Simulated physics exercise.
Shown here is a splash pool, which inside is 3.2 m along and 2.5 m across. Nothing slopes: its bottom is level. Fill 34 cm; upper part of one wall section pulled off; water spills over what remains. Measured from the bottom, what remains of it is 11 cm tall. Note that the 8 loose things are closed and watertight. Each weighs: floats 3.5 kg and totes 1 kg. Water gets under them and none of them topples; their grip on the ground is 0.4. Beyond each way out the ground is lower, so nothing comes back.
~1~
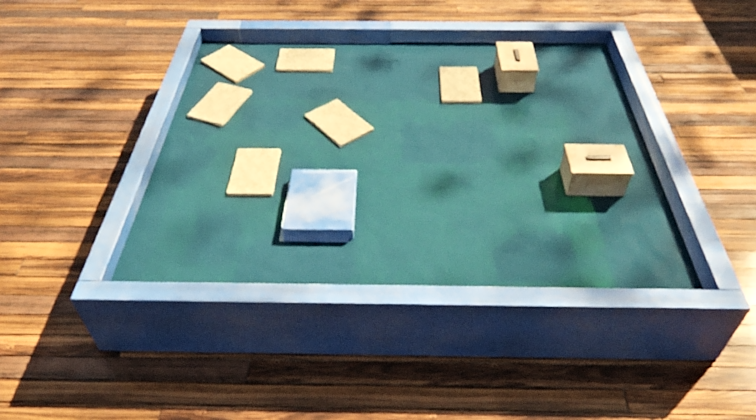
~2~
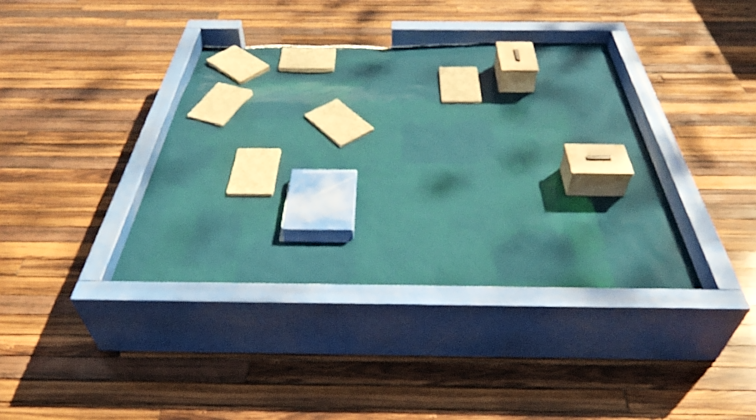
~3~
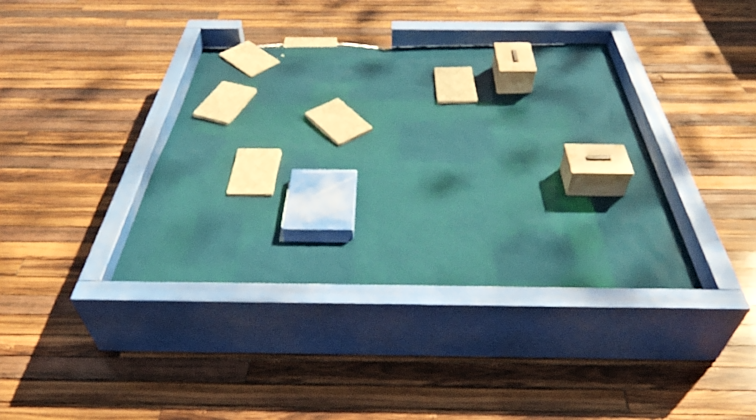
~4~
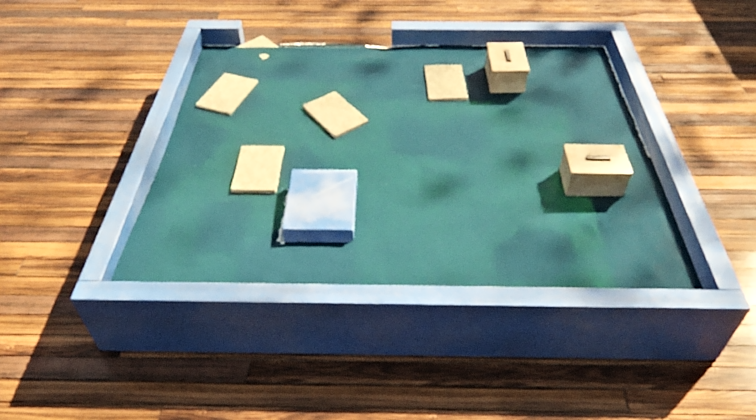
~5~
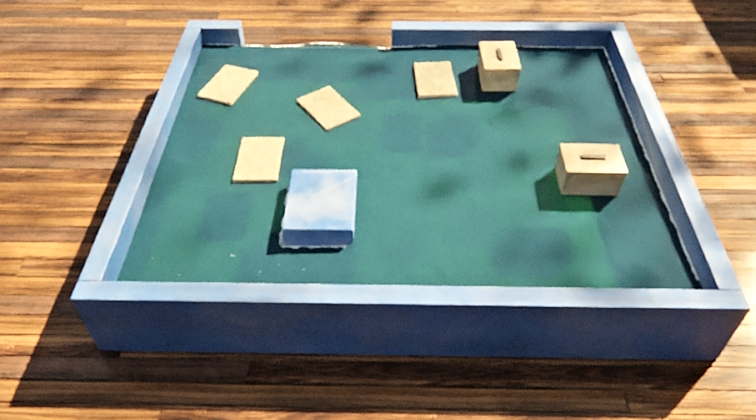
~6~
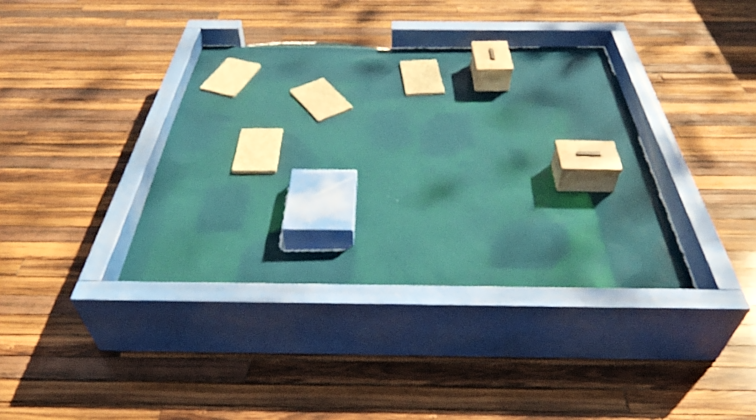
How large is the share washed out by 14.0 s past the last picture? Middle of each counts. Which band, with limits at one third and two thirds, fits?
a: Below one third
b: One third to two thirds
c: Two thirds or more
c, two thirds or more.
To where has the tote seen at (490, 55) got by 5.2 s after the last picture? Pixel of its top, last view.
Estimated top position: Near (390, 47).
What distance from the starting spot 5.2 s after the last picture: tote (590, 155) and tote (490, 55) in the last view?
The one named first has moved 20 cm, the other 100 cm.
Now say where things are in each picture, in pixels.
The first picture shows a float at (220, 102) floats; a float at (339, 121) floats; 34 cm deep round most things; 0 of 8 have shifted.
The second picture shows a float at (220, 103) floats; a float at (339, 121), afloat; about 2590 L in view; 2 of 8 have shifted.
The third picture shows a float at (225, 101), afloat, 8 cm from its start; a float at (338, 120) floats, 5 cm from its start; about 2540 L in view; 4 of 8 have shifted.
The fourth picture shows a float at (227, 92), afloat, 18 cm from its start; a float at (335, 113) floats, 14 cm from its start; about 2480 L in view; 7 of 8 have shifted.
The fifth picture shows a float at (228, 83), afloat, 28 cm from its start; a float at (328, 107), afloat, 23 cm from its start; about 2420 L in view; 7 of 8 have shifted.
The sixth picture shows a float at (231, 76) floats, 36 cm from its start; a float at (321, 98), afloat, 33 cm from its start; 31 cm deep round most things; 8 of 8 have shifted.
Then, 1.2 s after the last picture 2 of 8 are out; 6 afloat.
Then, 5.2 s after the last picture 5 of 8 are out; 3 afloat.
Then, 10.0 s after the last picture 6 of 8 are out; 2 afloat.
Then, 14.0 s after the last picture 7 of 8 are out; 1 afloat.
